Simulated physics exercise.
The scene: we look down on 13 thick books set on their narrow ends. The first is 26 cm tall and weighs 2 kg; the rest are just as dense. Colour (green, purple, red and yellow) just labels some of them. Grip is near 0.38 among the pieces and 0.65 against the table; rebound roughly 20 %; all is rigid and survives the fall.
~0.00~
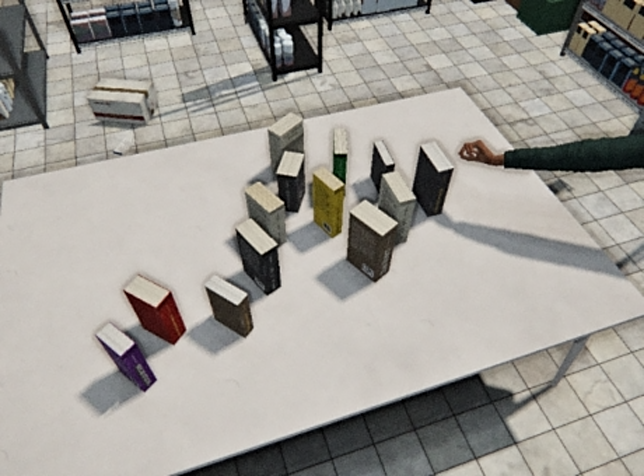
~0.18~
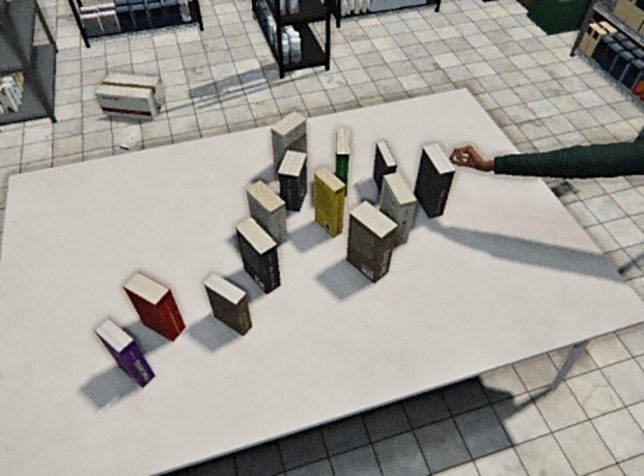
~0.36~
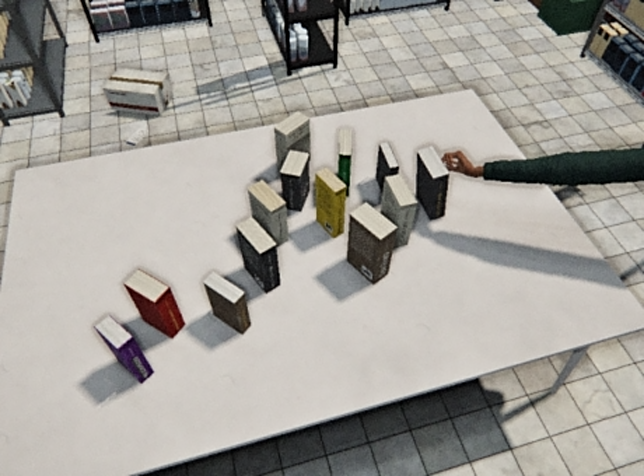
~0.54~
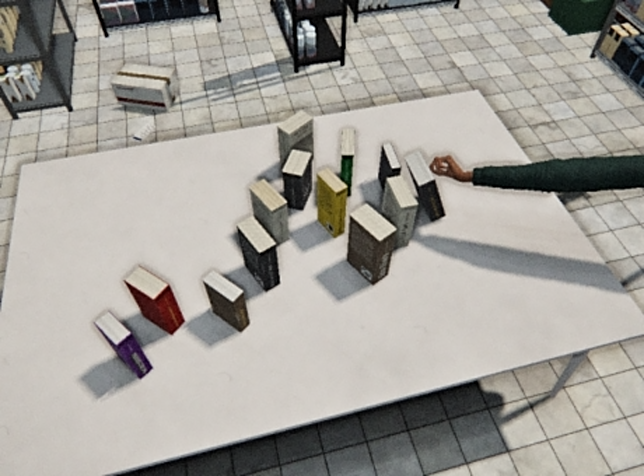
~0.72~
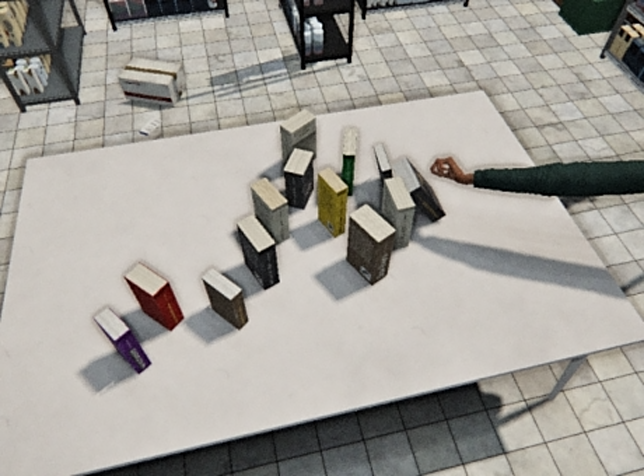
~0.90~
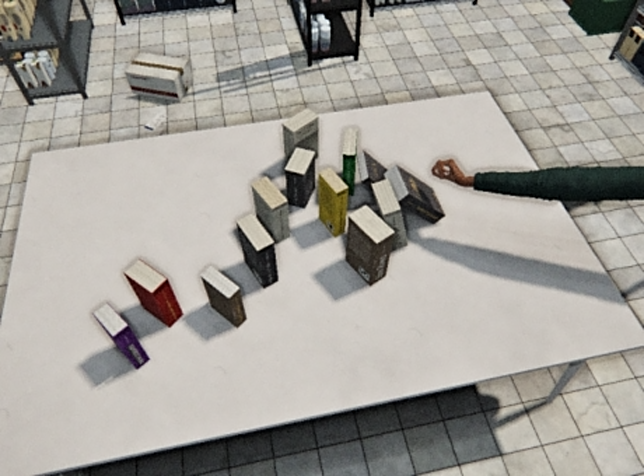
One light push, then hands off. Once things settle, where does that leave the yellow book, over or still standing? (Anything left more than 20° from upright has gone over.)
That book topples.
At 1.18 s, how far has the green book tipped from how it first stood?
Some 30°.
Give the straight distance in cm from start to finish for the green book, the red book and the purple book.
About: Green 10, red 0, purple 0.
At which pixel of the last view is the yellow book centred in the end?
Near (296, 226).
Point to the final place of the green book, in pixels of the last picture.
Around (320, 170).
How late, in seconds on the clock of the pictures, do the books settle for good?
At about 2.5 s.
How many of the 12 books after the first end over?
10 of them.
After 1.18 s, 3 of the 12 other books over; yellow book unmoved; green book 30° from how it stood.
After 1.56 s, 6 of the 12 other books over; yellow book 39° from how it stood; green book 51° from how it stood.
After 2.12 s, 9 of the 12 other books over; yellow book 68° from how it stood; green book 69° from how it stood.
In the end (2.6 s), 10 of the 12 other books over; yellow book 68° from how it stood; green book 69° from how it stood; purple book unmoved. Two left standing. From the last view, middles, yellow book near (296, 226), green book near (320, 170).
